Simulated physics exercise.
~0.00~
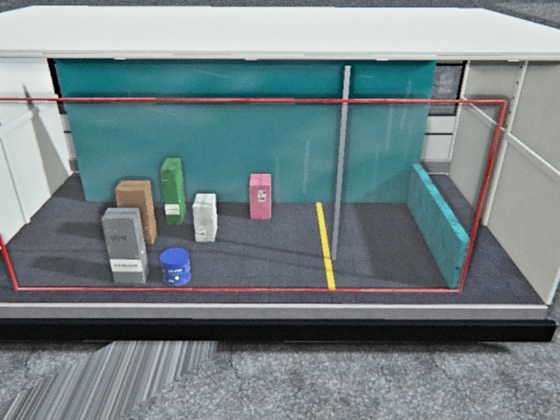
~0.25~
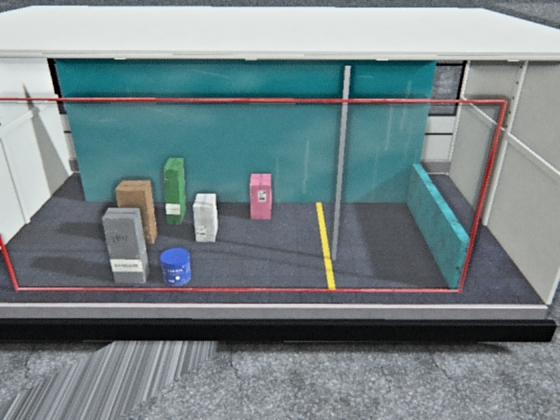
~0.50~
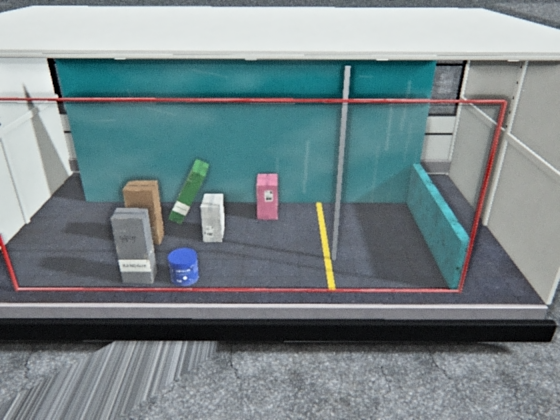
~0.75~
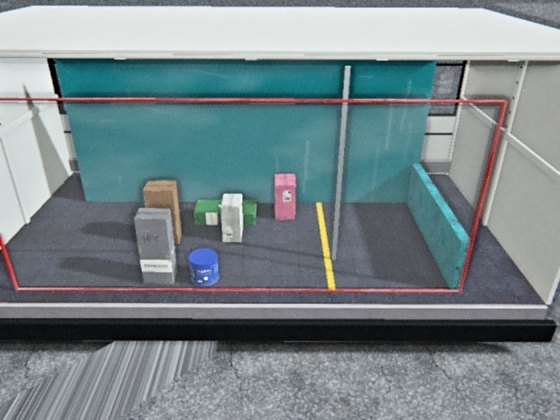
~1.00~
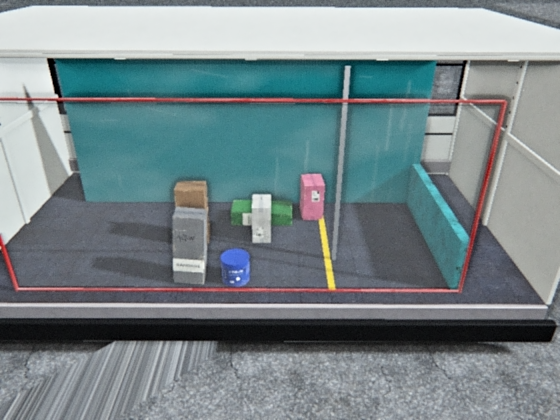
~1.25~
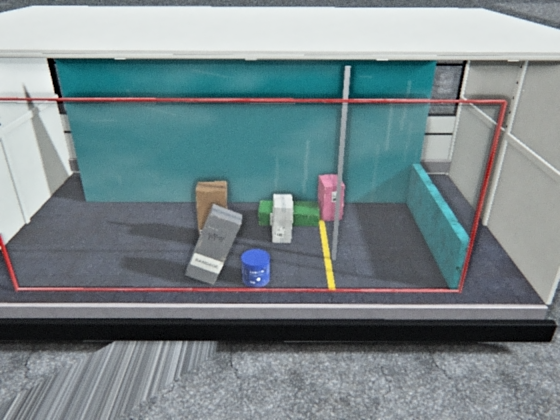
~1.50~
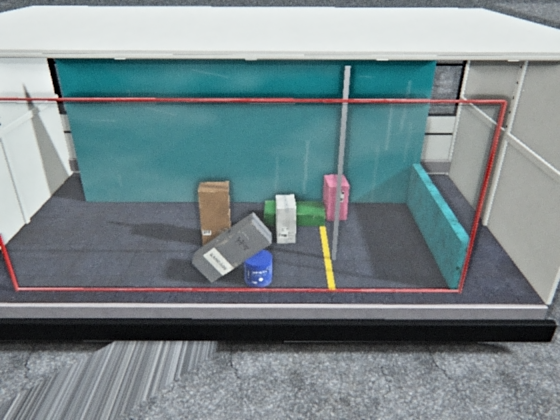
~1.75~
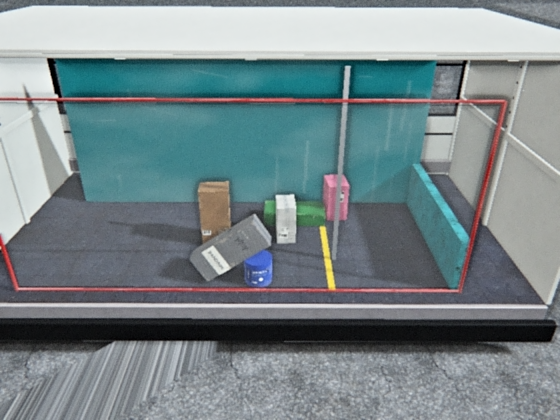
A metro car bay with a teal back wall, a fixed grey pole and a yellow floor line is seen from the front and slightly above. Grey, brown, green, white and pink boxes stand left of the line, with a blue bucket in front. The goods slide right, and the tall green box tips onto its side behind the white one. The grey box then topples right and comes to rest leaning against the bucket. The pink box ends upright just past the line, while the others stop short of it.
